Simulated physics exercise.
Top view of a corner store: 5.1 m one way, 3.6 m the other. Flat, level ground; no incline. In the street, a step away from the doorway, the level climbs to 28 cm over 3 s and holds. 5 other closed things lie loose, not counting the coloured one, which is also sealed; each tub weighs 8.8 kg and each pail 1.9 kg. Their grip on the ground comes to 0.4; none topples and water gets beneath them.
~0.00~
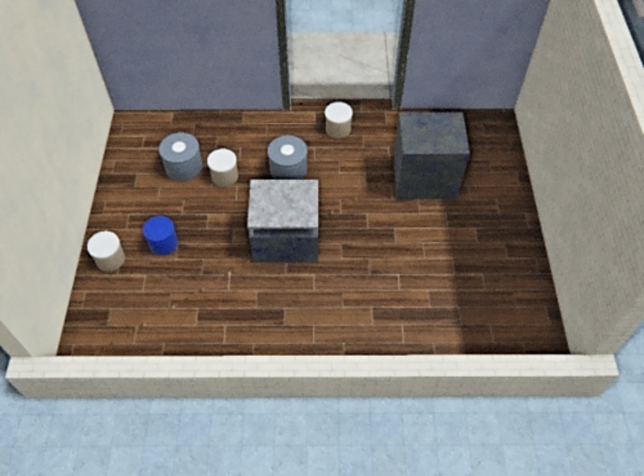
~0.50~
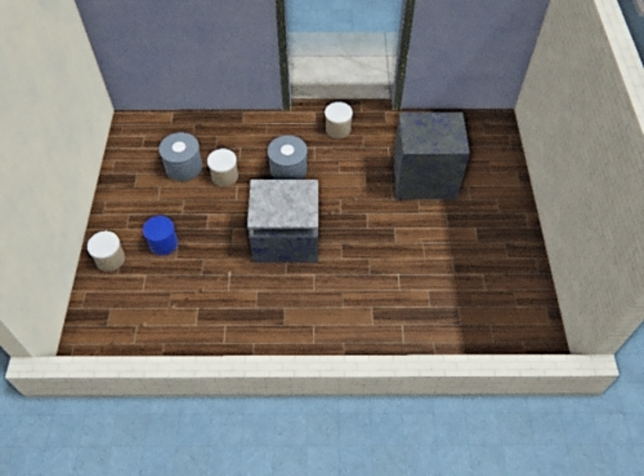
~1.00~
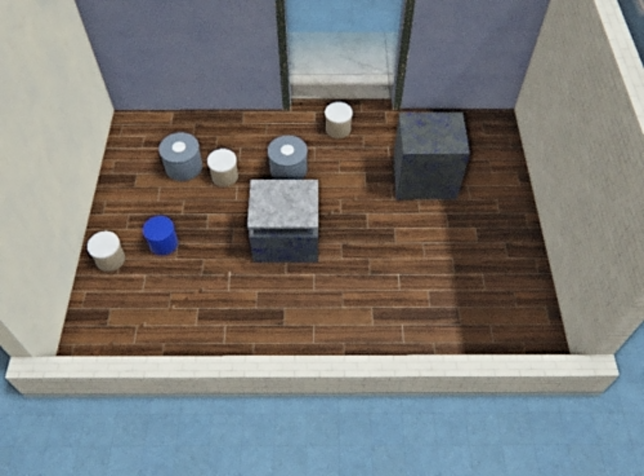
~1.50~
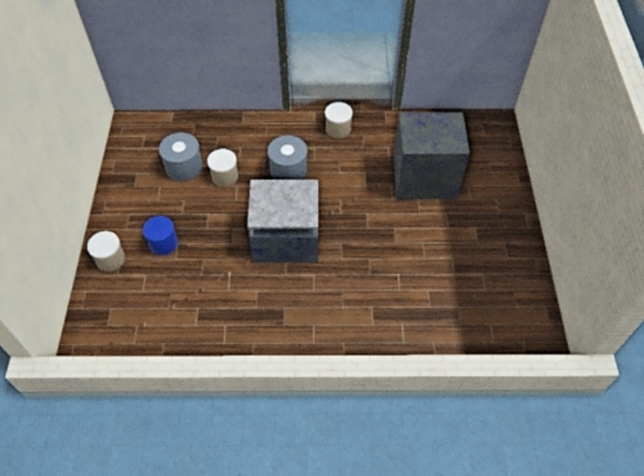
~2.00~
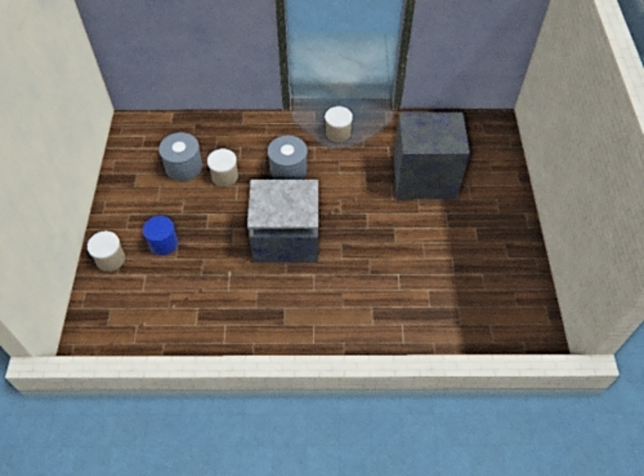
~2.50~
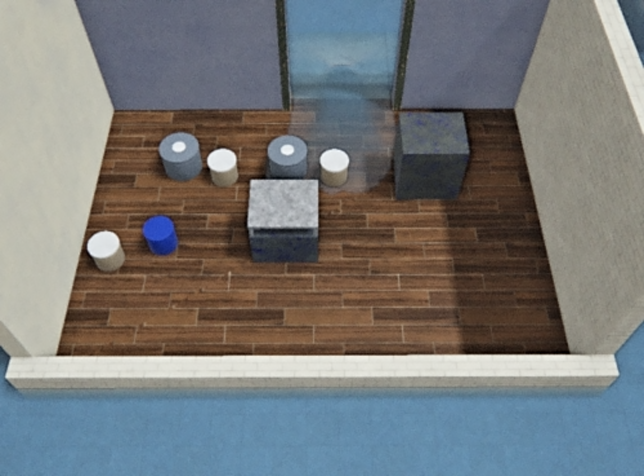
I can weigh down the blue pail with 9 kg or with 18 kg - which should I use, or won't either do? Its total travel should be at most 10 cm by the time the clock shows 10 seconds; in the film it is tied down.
Go with the heavier one.
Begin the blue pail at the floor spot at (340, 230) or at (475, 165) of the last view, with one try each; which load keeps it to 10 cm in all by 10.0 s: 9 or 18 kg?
One by one: Neither mass suffices; only the big mass suffices.
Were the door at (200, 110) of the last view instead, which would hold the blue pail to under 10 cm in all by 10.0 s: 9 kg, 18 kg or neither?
Both fall short.
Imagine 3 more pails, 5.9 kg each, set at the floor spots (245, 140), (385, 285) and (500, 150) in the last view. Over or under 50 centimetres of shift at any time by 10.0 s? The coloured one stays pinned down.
Note, in sequence: Not exceeded, exceeded, exceeded.
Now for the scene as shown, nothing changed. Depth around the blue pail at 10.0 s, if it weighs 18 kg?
Something like 14 centimetres.
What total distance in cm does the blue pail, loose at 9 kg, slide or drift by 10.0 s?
120 cm, roughly.
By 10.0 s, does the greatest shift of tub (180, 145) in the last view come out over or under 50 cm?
Verdict for this one: Under half a metre.
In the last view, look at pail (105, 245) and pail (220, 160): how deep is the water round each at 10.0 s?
I'd put it at 11 cm and 7 cm respectively.
After 3.5 s the blue pail would be 0 cm from its start with 9 kg and 0 cm from its start with 18 kg; 0 cm of water round it then.
After 4.5 s the blue pail would be 12 cm from its start with 9 kg and 5 cm from its start with 18 kg; 3 cm of water round it then.
After 7.0 s the blue pail would be 33 cm from its start with 9 kg and 5 cm from its start with 18 kg; 6 cm of water round it then.
After 10.0 s the blue pail would be 73 cm from its start with 9 kg and 5 cm from its start with 18 kg; 14 cm of water round it then.
